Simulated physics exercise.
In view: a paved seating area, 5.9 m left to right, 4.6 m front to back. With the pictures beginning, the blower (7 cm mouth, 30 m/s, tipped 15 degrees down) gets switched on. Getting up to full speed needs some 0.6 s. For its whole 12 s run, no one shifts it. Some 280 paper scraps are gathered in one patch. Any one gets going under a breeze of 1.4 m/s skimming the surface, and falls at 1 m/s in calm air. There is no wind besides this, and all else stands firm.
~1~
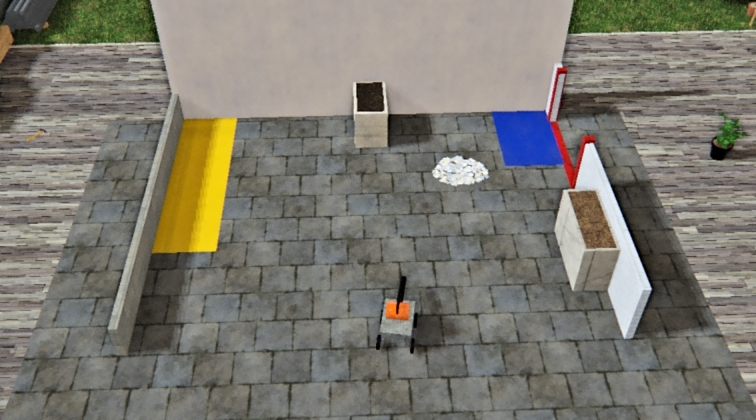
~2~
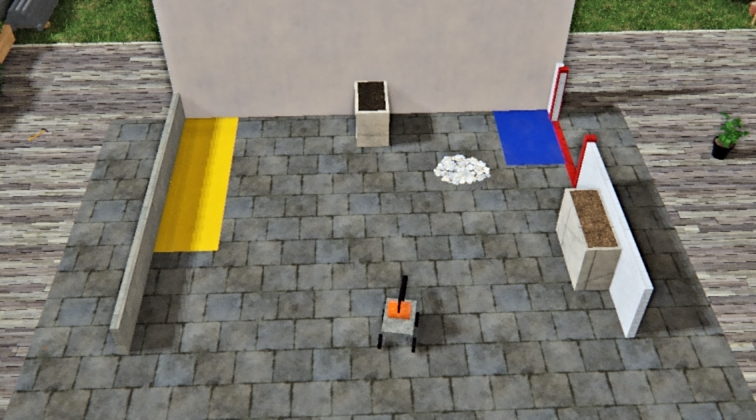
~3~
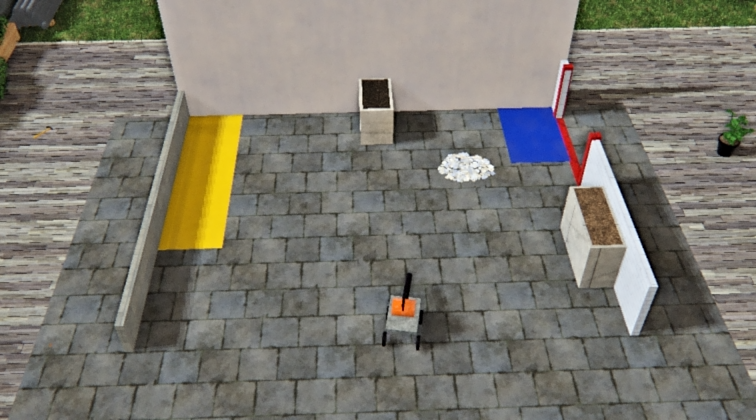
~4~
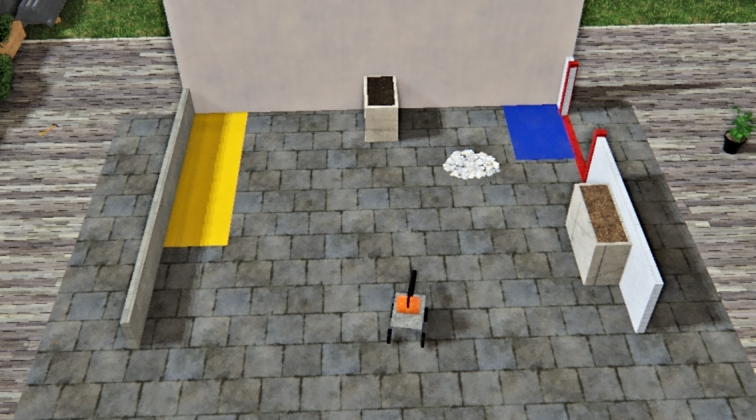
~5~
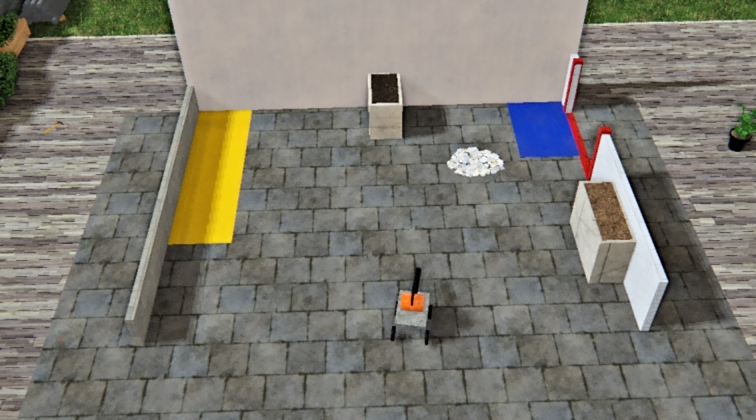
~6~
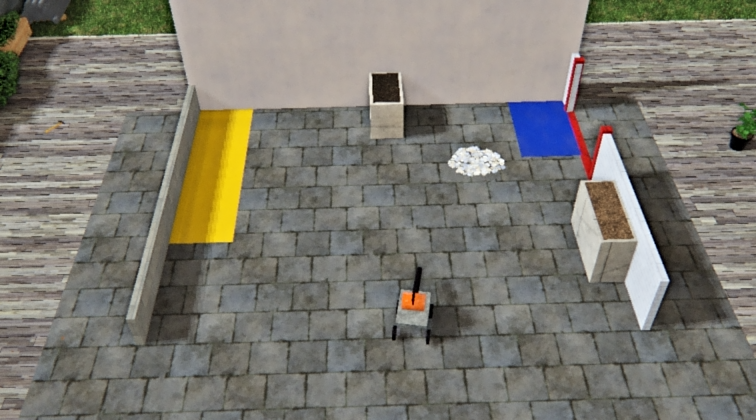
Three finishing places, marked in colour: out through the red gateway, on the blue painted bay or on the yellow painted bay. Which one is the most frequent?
It is the blue one.
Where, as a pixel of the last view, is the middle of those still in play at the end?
Near (538, 104).
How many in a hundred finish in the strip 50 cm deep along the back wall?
Roughly 100 in a hundred.
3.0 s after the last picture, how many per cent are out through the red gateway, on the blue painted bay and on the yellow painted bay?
About 0 per cent red, 60 per cent blue and 0 per cent yellow.
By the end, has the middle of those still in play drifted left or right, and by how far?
Rightward, by about 1.2 m.
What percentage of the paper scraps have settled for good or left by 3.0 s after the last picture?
Estimated share: Near 10 %.
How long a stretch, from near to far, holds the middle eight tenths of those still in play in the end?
That comes to close to 0.4 m, I reckon.
Then, 1.6 s after the last picture, 4 % are on the blue painted bay, 0 % out through the red gateway and 0 % on the yellow painted bay; the middle of those still in play is near (496, 115); 0 % have settled or left.
Then, 3.0 s after the last picture, 55 % are on the blue painted bay, 0 % out through the red gateway and 0 % on the yellow painted bay; the middle of those still in play is near (511, 106); 12 % have settled or left.
Then, 5.8 s after the last picture, 80 % are on the blue painted bay, 0 % out through the red gateway and 0 % on the yellow painted bay; the middle of those still in play is near (524, 104); 32 % have settled or left.
Then, 11.1 s after the last picture, at the end, 91 % are on the blue painted bay, 0 % out through the red gateway and 0 % on the yellow painted bay; the middle of those still in play is near (538, 104).
